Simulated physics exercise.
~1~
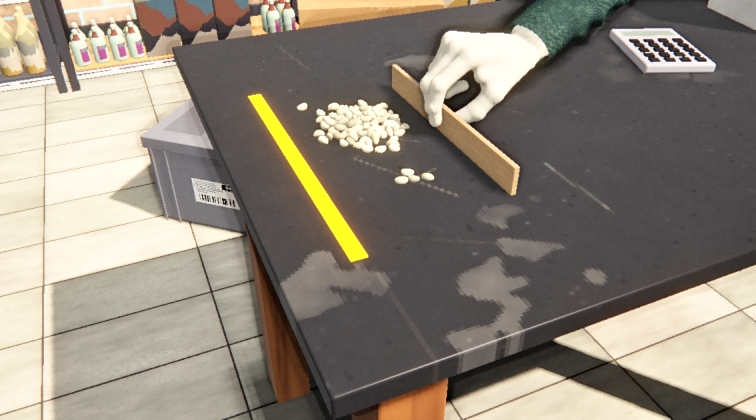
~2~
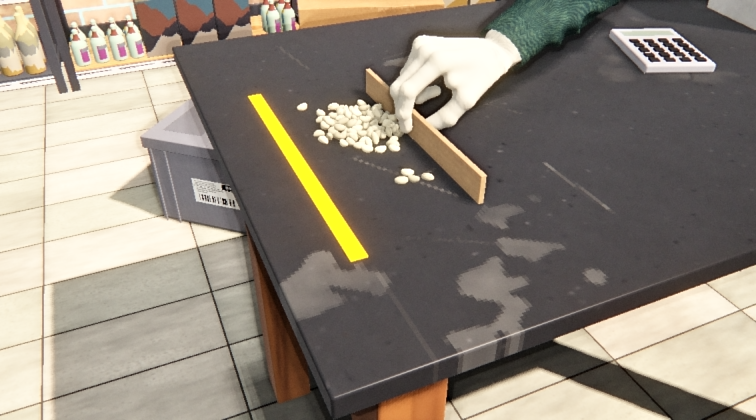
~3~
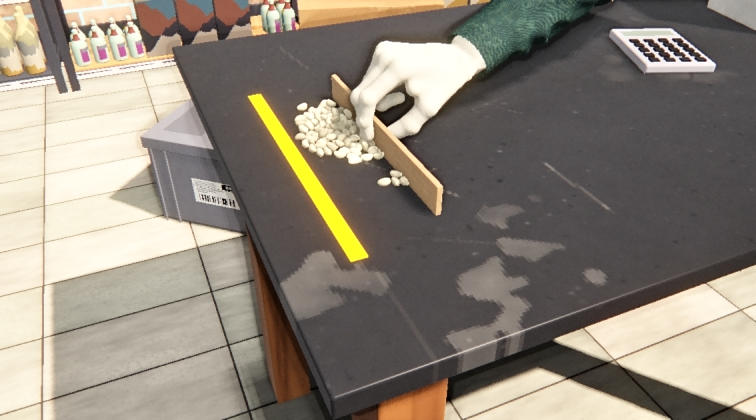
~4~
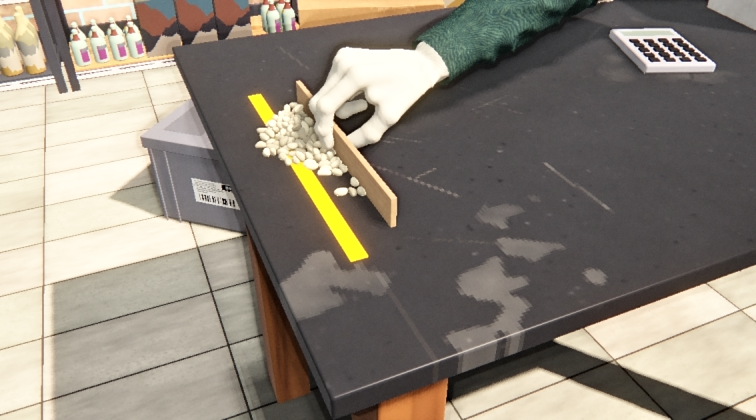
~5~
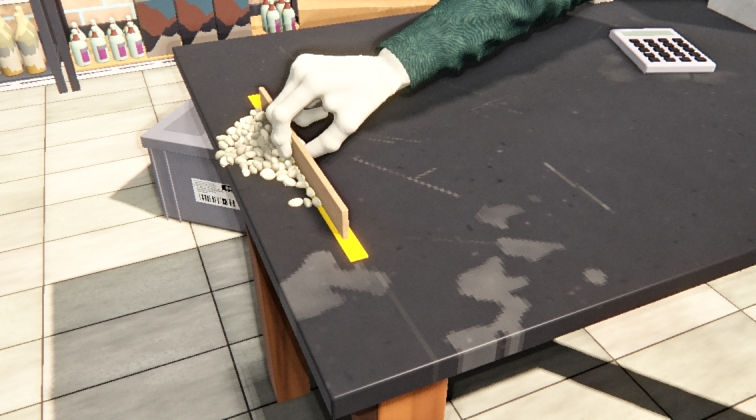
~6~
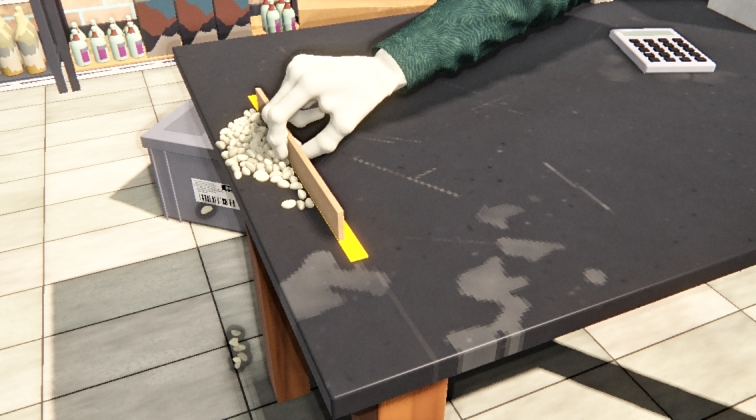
The footage shows a white hand in a green sleeve pushing a large pile and a few separate pale, bean-like pieces leftward across a dark table with an upright tan card, stopping at the yellow tape as a few pieces from the farther pile fall off the edge and the rest remain.
